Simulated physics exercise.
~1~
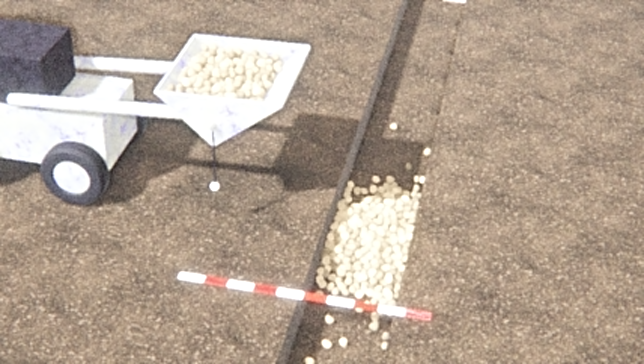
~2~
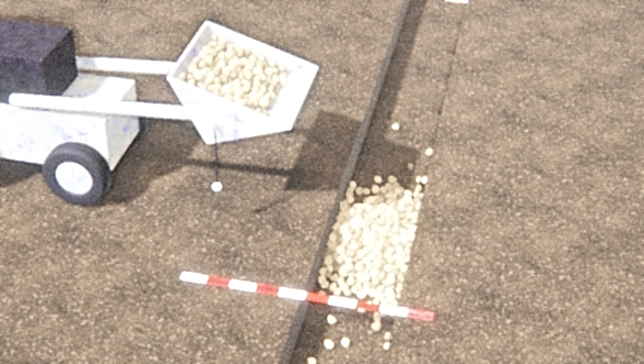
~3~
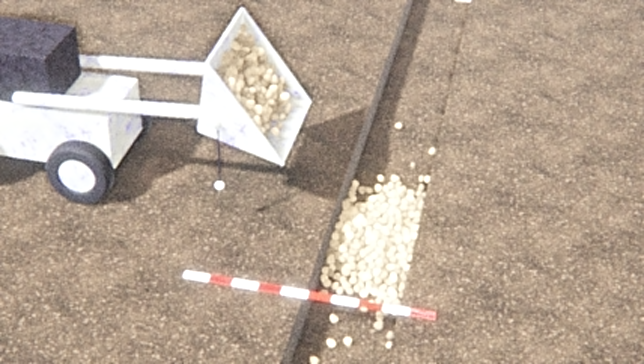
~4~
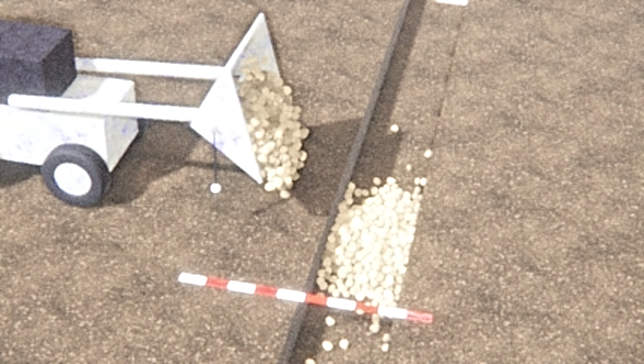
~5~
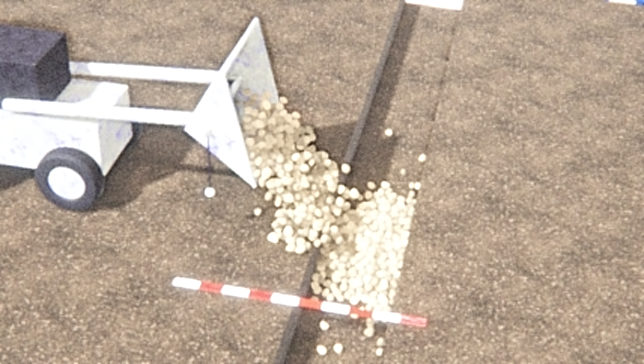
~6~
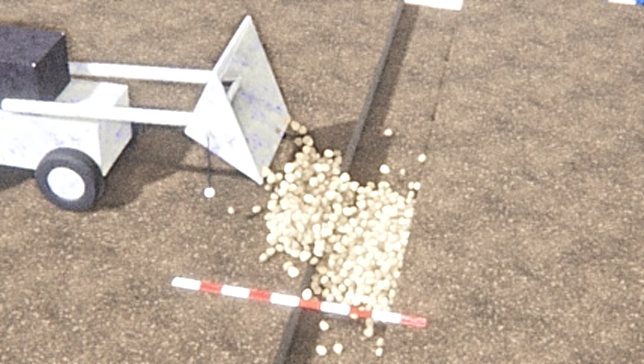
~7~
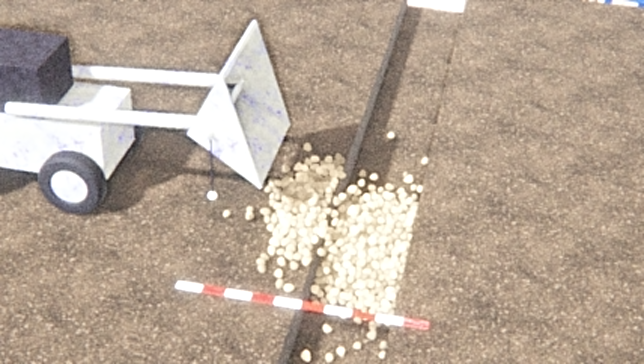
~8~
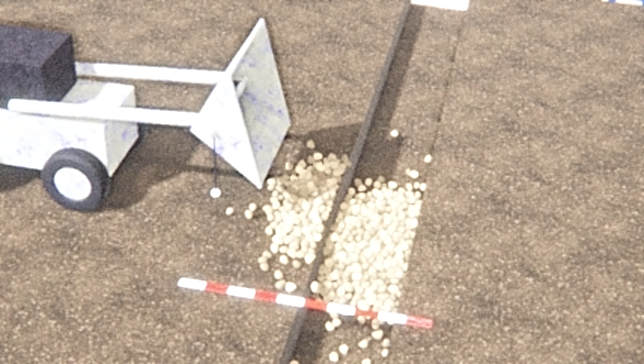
On bare brown ground, a loader tips its white bucket, spilling pale round stones both short of and into a partly filled trench.
